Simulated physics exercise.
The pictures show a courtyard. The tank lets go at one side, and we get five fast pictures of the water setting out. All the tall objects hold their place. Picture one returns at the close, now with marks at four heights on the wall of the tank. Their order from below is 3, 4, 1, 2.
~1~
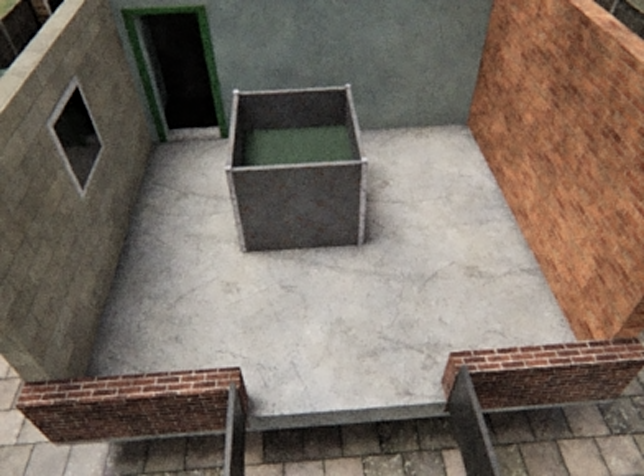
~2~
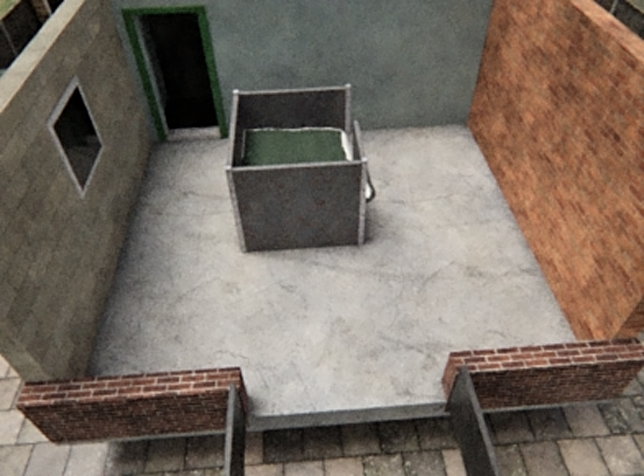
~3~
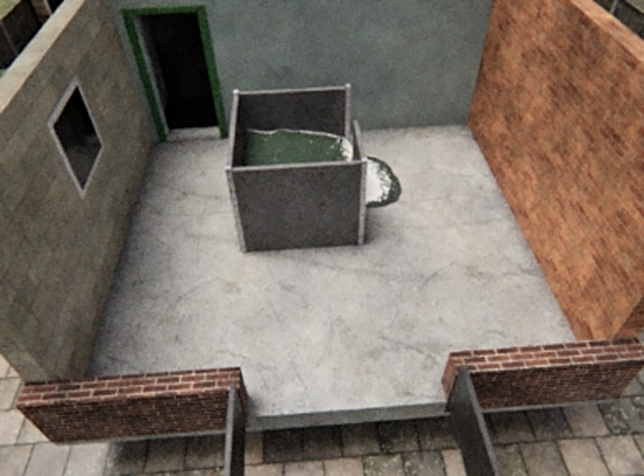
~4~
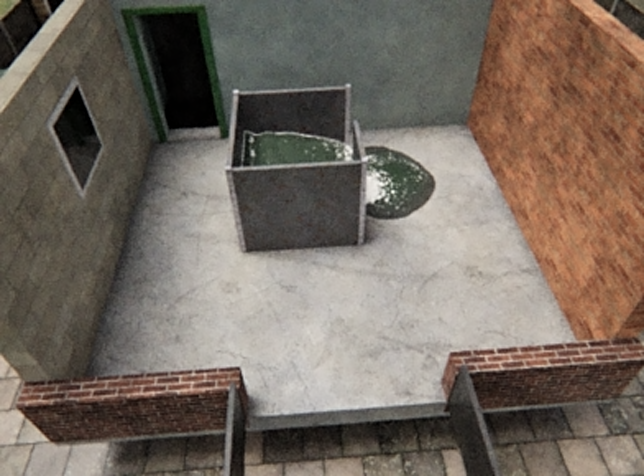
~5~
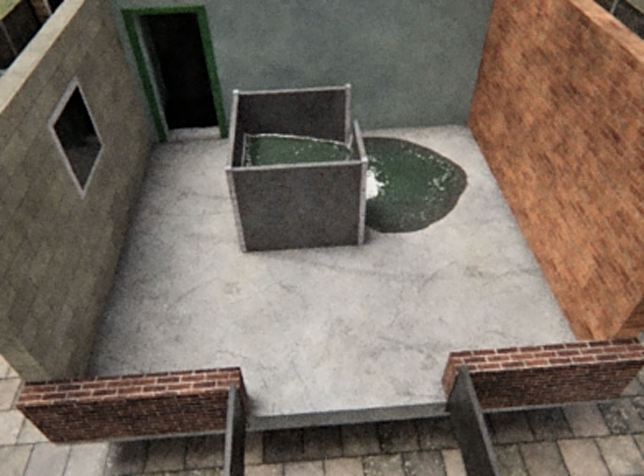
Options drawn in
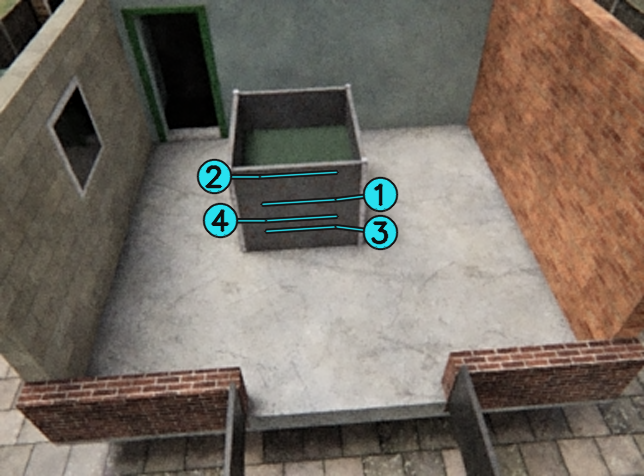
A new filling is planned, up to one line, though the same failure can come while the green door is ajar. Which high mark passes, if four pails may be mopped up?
1 is the one.
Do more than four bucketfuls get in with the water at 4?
No, not at all.
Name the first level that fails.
Here it is level 2.
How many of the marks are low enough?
Three.
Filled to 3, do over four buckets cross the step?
No, that is safe.
On the marked copy, 1 at (299, 201); 2 at (297, 174); 3 at (301, 229); 4 at (300, 218); from the bottom up 3, 4, 1, 2.
With 1, a splash gets over, under a bucket.
With 2, about 9 bucketfuls get in.
With 3, nothing gets over.
With 4, nothing gets over.
